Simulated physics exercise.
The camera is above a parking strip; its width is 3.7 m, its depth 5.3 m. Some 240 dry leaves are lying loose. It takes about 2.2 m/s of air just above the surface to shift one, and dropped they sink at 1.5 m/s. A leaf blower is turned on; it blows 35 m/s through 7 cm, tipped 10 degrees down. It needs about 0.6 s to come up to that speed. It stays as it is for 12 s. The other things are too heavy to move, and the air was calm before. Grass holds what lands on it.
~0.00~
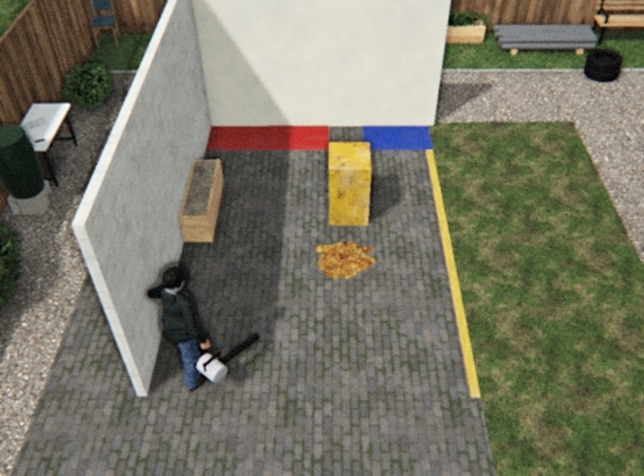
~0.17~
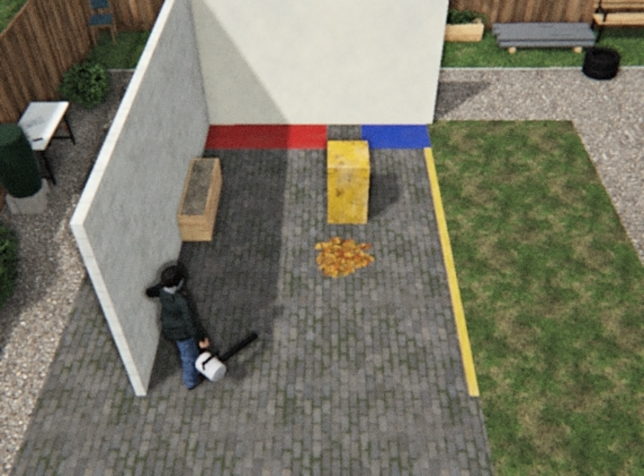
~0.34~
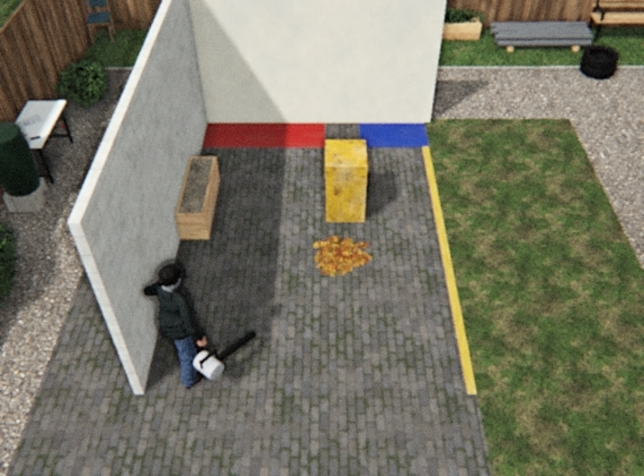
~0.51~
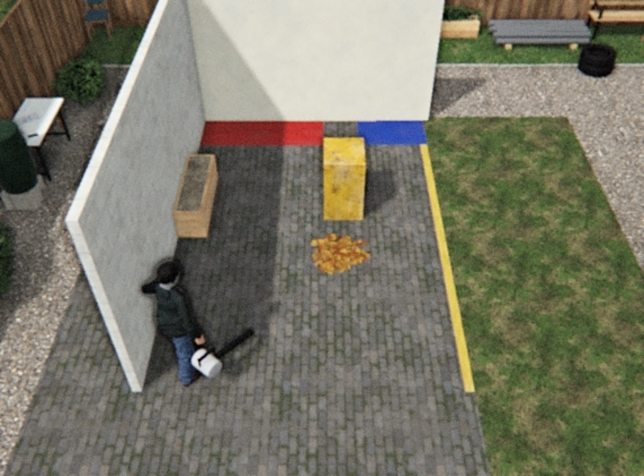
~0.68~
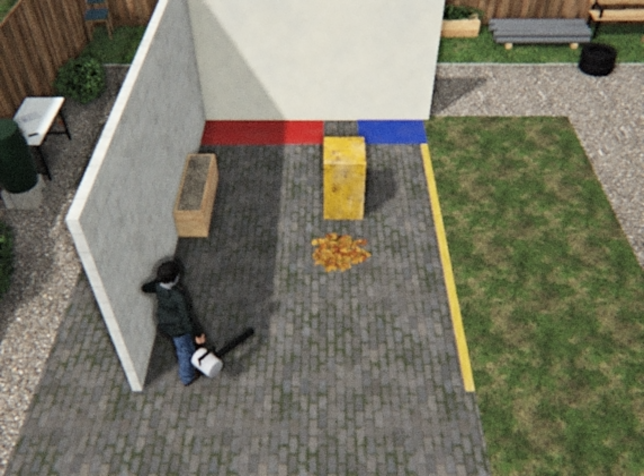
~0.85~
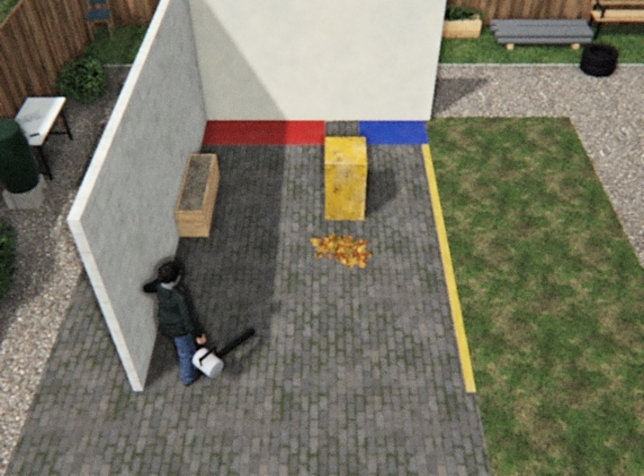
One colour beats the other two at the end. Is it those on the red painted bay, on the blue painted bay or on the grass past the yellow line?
The biggest group is at the yellow one.
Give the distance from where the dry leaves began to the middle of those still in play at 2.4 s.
Roughly 1.8 m.
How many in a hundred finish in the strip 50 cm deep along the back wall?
Some 0 per cent.
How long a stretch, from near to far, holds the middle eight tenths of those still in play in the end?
About 1.2 m.
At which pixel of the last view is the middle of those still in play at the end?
At about (438, 186).
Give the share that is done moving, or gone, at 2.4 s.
Some 50 per cent.
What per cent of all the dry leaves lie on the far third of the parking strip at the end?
Near 10 %.
After 2.4 s, 47 % are on the move or not yet settled, 0 % are on the blue painted bay, 0 % on the red painted bay and 38 % on the grass past the yellow line; the middle of those still in play is near (430, 190).
After 3.8 s, 33 % are on the move or not yet settled, 0 % are on the blue painted bay, 0 % on the red painted bay and 47 % on the grass past the yellow line; the middle of those still in play is near (437, 189).
After 6.6 s, 24 % are on the move or not yet settled, 0 % are on the blue painted bay, 0 % on the red painted bay and 52 % on the grass past the yellow line; the middle of those still in play is near (438, 186).
After 12.0 s, at the end, 0 % are on the blue painted bay, 0 % on the red painted bay and 56 % on the grass past the yellow line; the middle of those still in play is near (438, 186).
